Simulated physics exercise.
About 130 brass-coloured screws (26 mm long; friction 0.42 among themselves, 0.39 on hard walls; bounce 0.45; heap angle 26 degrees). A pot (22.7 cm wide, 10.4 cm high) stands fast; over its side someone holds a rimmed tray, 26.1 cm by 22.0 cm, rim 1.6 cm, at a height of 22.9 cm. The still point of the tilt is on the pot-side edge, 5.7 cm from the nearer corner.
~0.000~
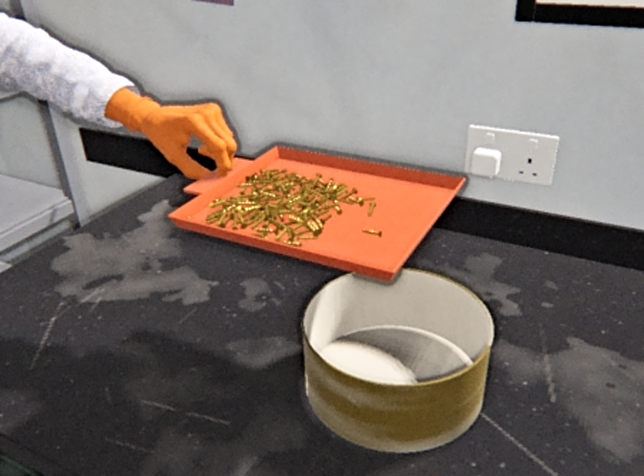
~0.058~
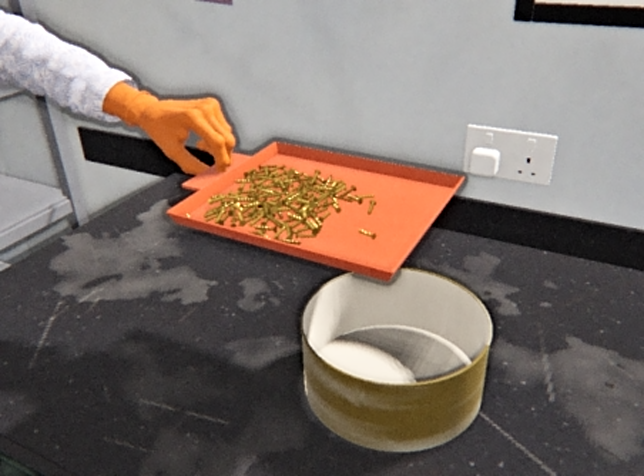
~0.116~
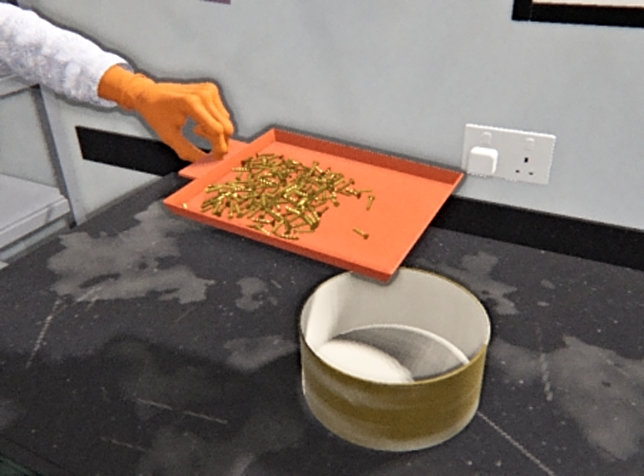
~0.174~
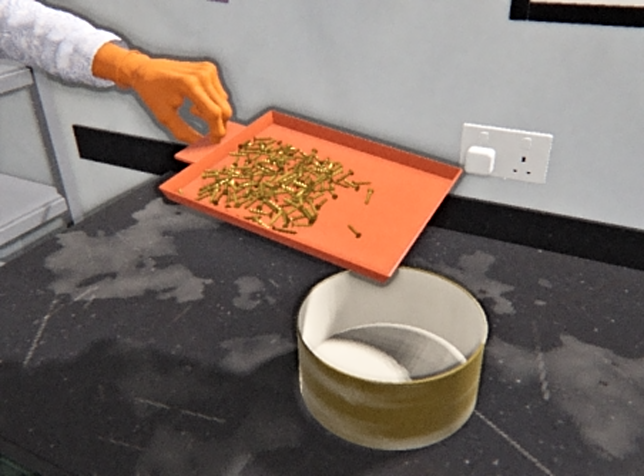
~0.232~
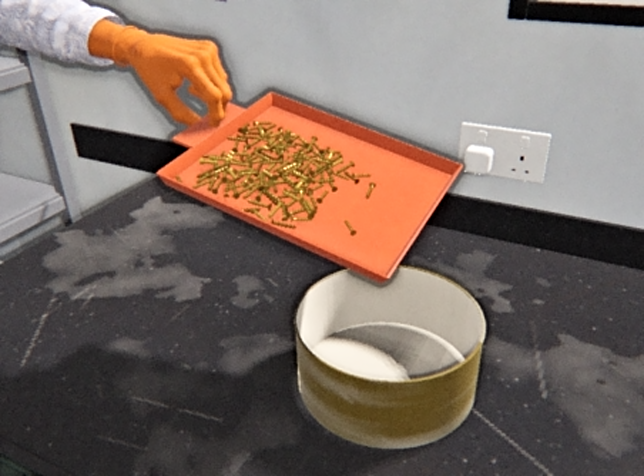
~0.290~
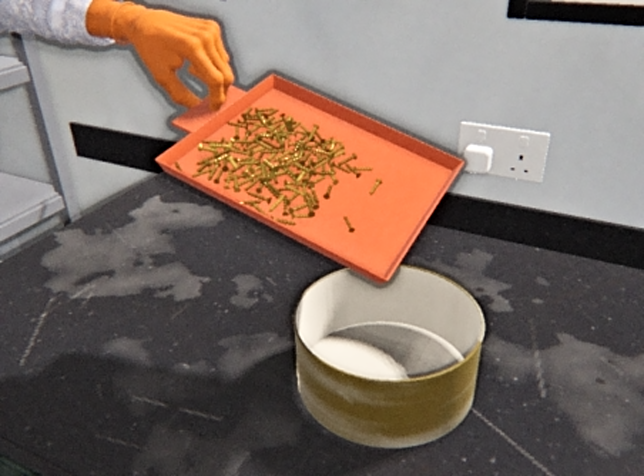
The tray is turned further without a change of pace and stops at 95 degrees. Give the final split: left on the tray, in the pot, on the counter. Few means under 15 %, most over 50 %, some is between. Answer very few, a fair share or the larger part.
Tray: Very few, pot: A fair share, counter: The larger part.
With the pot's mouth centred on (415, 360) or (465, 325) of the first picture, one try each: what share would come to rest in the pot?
Some 100 and 35 per cent.
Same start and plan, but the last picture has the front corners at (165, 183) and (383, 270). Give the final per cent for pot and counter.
Pot 30, counter 70.
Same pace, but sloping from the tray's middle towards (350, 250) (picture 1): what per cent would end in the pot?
About 15 per cent.
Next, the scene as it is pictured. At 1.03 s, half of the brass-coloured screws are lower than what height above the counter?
Roughly 2 cm.
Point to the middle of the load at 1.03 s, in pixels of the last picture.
Near (431, 455).
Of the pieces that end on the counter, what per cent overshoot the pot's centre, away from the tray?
Some 100 per cent.
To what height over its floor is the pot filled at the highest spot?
About 1.0 cm.
Then, at 0.73 s, tilt 55 degrees; the tray holds 90 %, the pot 0 %.
After 1.03 s, tilt 80 degrees; the tray holds 10 %, the pot 15 %.
After 1.42 s, tilt 95 degrees; the tray holds 0 %, the pot 20 %.
At rest (2.3 s), tray 0 %, pot 20 %, counter 80 %.
